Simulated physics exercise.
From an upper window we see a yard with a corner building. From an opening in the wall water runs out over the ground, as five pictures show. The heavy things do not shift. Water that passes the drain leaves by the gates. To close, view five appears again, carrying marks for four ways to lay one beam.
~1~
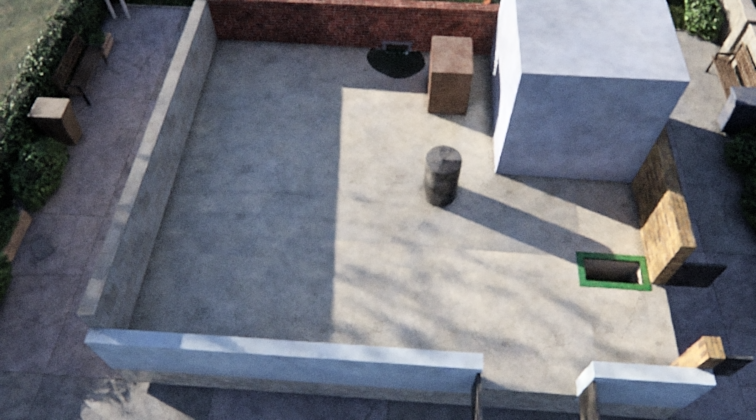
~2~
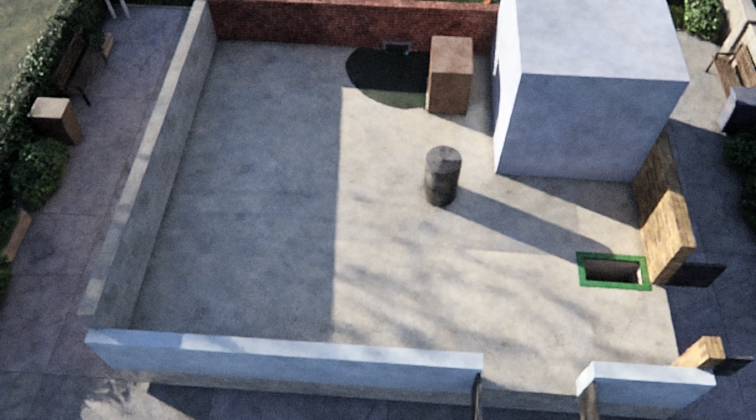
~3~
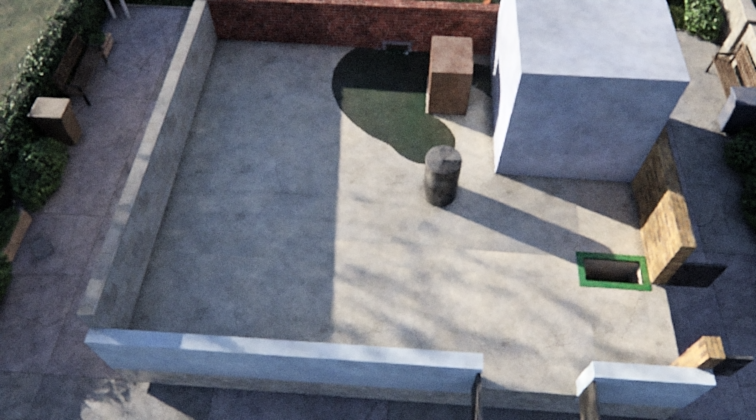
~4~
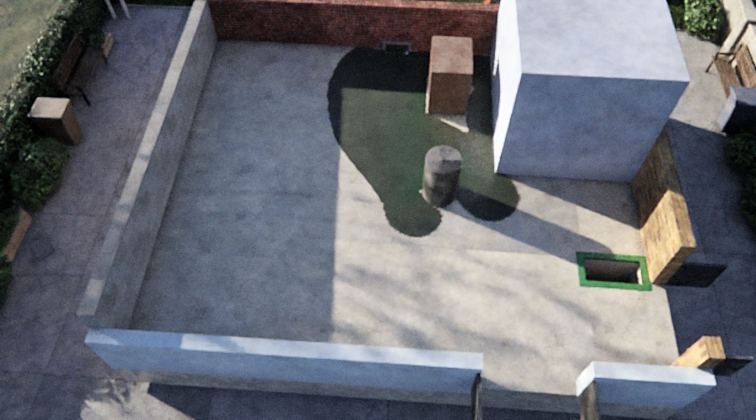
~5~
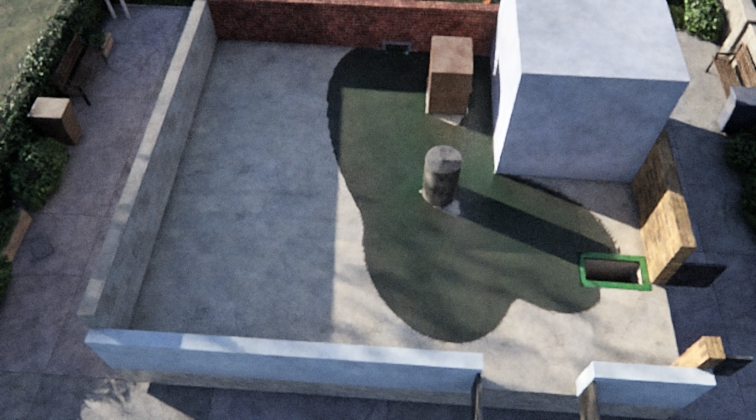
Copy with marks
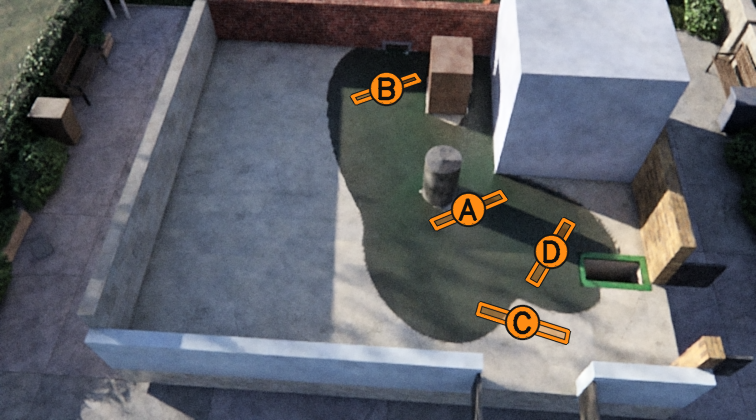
In a walled yard with a pale corner building, seen from above, a dark patch of water appears by the red back wall. It widens around a brown block, then spreads down past both sides of a dark post and across the ground, reaching the green-framed drain on the right.
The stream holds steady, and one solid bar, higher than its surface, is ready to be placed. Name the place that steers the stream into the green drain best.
A beats the others.
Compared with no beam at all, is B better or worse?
Worse.
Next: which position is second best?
C.
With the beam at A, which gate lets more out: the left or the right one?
The left gate.
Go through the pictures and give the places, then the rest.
Outfall at (397, 46); green drain at (613, 271); open gate at (525, 377); open gate at (659, 324); water covers 2 % of the ground and shows as far out as (394, 73); green drain still dry.
Water covers 5 % of the ground and shows as far out as (423, 102); green drain still dry.
Water covers 11 % of the ground and shows as far out as (415, 156); green drain still dry.
Water covers 20 % of the ground and shows as far out as (427, 230); green drain still dry.
Water covers 36 % of the ground and shows as far out as (573, 307); green drain taking water.
On the marked copy, A from (433, 224) to (502, 195); B from (354, 99) to (417, 77); C from (479, 308) to (567, 336); D from (532, 282) to (568, 222).
For position A, about 43 % of the stream runs into the green drain, about 56 % out by the gates.
For position B, about 12 % of the stream runs into the green drain, about 88 % out by the gates.
For position C, about 21 % of the stream runs into the green drain, about 79 % out by the gates.
For position D, about 13 % of the stream runs into the green drain, about 87 % out by the gates.
